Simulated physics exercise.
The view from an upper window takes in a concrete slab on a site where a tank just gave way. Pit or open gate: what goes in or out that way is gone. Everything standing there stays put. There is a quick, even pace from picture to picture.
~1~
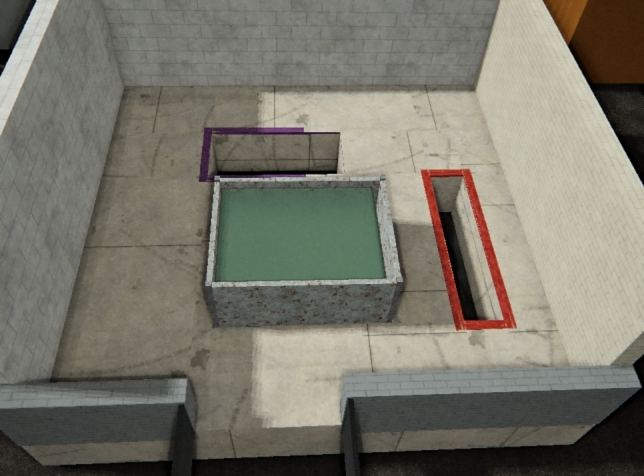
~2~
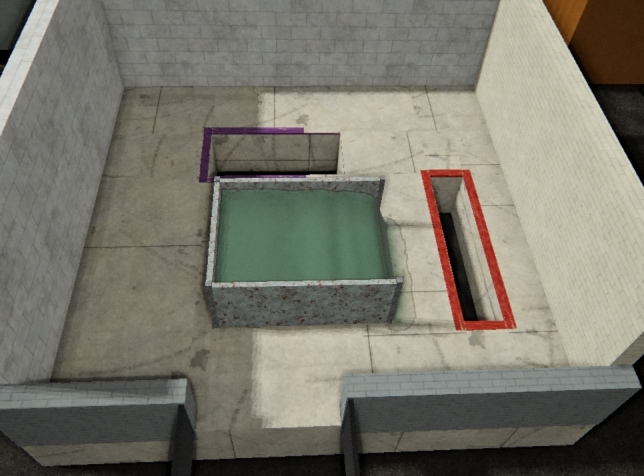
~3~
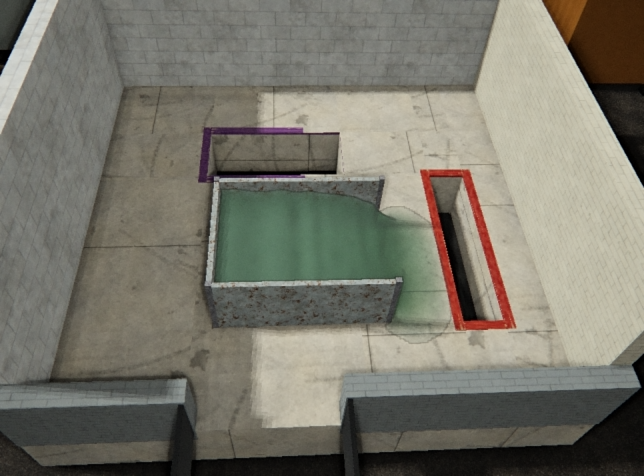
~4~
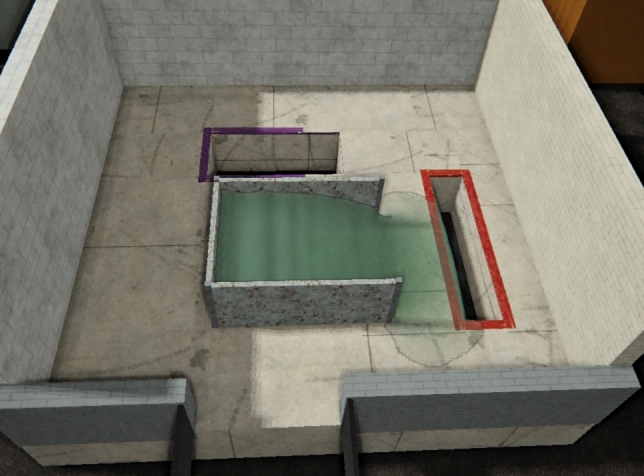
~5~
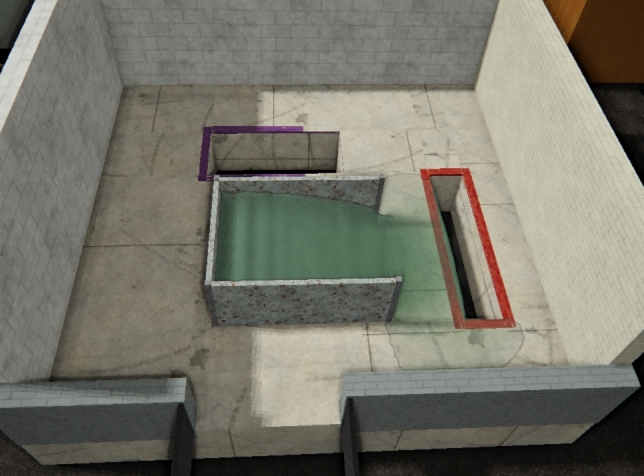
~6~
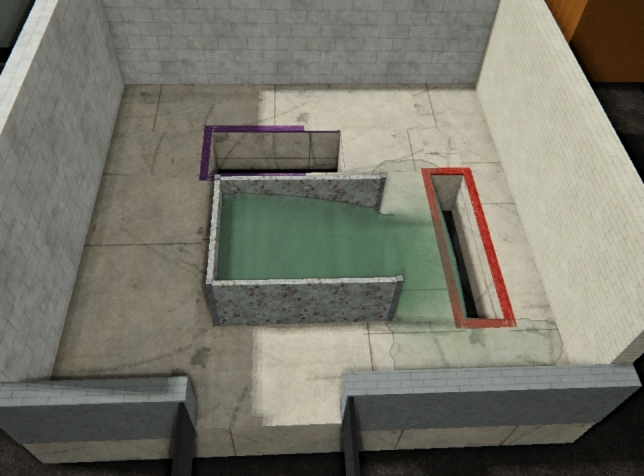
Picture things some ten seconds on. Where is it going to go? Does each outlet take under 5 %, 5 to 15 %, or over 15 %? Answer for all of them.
Answer: The gate takes under 5 %; the purple pit takes under 5 %; the red pit takes over 15 %.
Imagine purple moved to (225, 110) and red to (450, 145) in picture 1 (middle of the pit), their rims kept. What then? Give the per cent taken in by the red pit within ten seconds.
The red pit receives 45 per cent.
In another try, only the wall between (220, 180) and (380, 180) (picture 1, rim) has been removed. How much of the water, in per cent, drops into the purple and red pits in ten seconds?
Purple takes 80 in a hundred, red takes 6 in a hundred.
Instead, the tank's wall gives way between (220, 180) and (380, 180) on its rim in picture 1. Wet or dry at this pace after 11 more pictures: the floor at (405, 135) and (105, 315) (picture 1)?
Well, the first place ends up drenched, and the second one left untouched.
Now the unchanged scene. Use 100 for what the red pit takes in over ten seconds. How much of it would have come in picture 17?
Close to 60 out of every hundred.
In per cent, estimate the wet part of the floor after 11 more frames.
I'd say close to 15 per cent.
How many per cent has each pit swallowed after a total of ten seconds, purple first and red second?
In the order asked: 0 percent and 84 percent.
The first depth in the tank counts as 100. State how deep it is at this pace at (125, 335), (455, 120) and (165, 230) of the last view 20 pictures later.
Readings in sequence: 0, 0, 0 percent.
A moment on, water covers 15 % of the floor; the gate 0 %, the purple pit 0 %, the red pit 32 %.
Next, water covers 15 % of the floor; the gate 0 %, the purple pit 0 %, the red pit 52 %.
Then, water covers 25 % of the floor; the gate 0 %, the purple pit 0 %, the red pit 68 %.
Later, water covers 25 % of the floor; the gate 0 %, the purple pit 0 %, the red pit 79 %.
In the end, water covers 20 % of the floor; the gate 0 %, the purple pit 1 %, the red pit 85 %.
